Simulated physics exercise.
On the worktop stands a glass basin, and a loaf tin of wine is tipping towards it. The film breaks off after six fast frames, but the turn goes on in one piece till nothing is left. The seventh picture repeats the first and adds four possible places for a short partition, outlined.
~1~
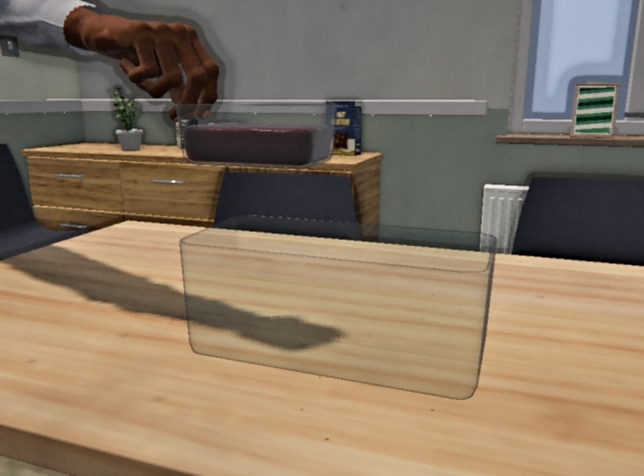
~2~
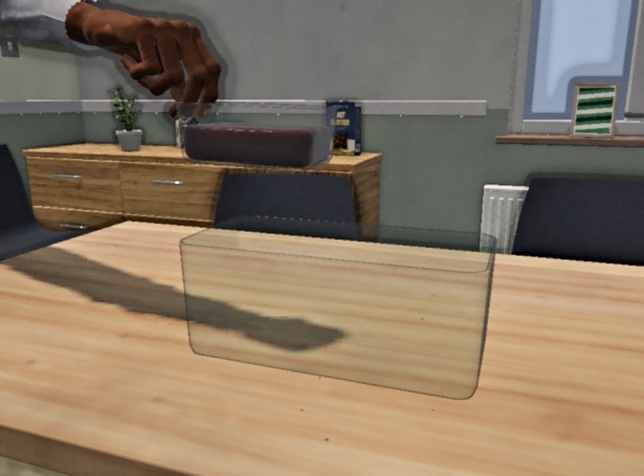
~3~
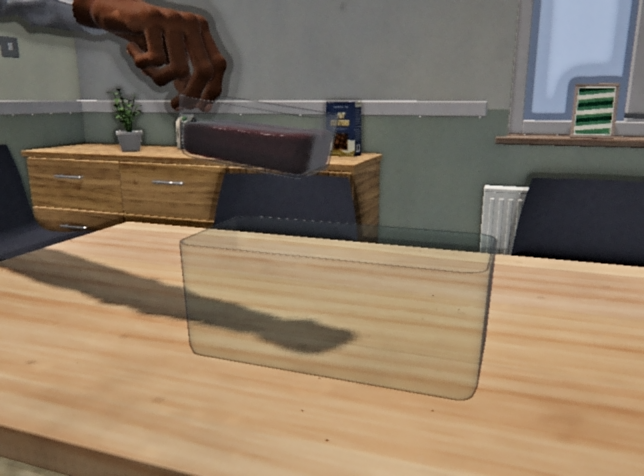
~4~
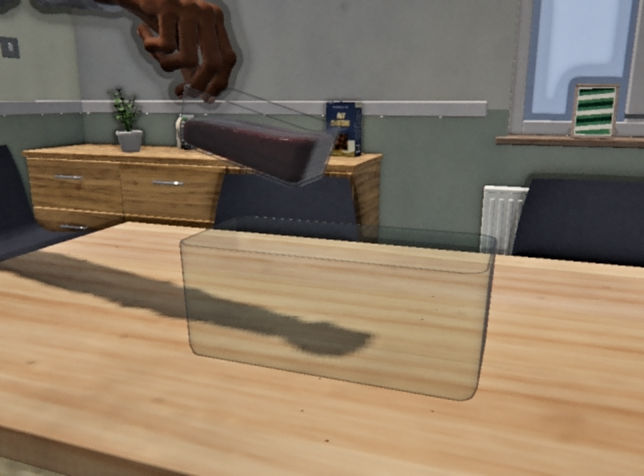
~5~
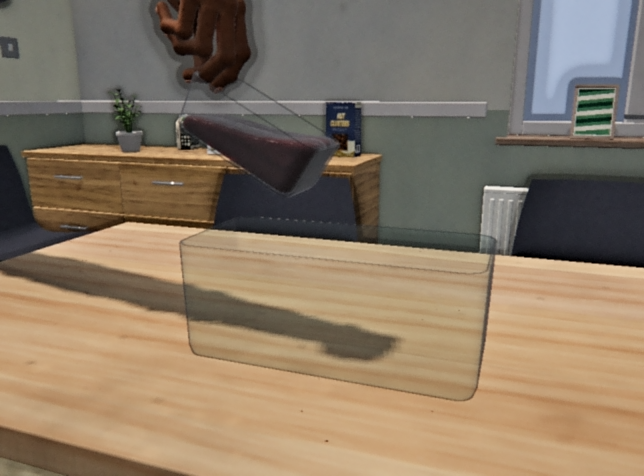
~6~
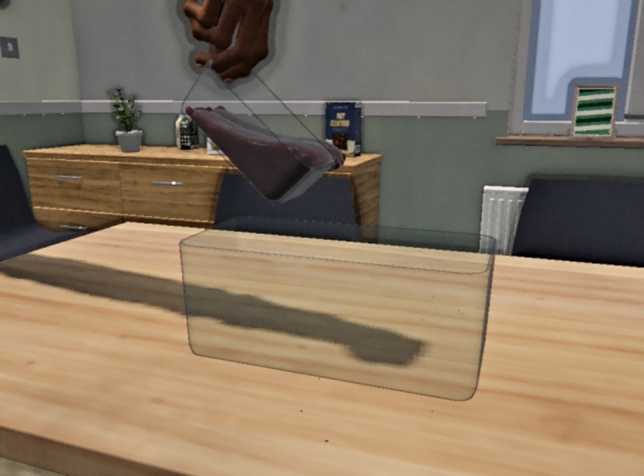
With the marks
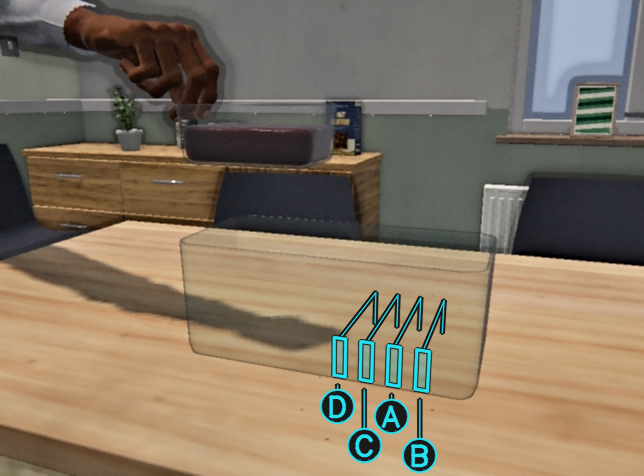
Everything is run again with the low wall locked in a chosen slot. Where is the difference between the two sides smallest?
Place D.
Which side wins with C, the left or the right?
The left side.
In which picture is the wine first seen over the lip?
Picture 6.
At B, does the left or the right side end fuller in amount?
More ends on the left.
On the marked copy, A at (391, 394); B at (419, 399); C at (364, 389); D at (337, 384).
With A, about 88 % ends left of the wall and 8 % right of it; 4 % is lost outside.
With B, about 91 % ends left of the wall and 7 % right of it.
With C, about 86 % ends left of the wall and 9 % right of it; 5 % is lost outside.
With D, about 52 % ends left of the wall and 47 % right of it.
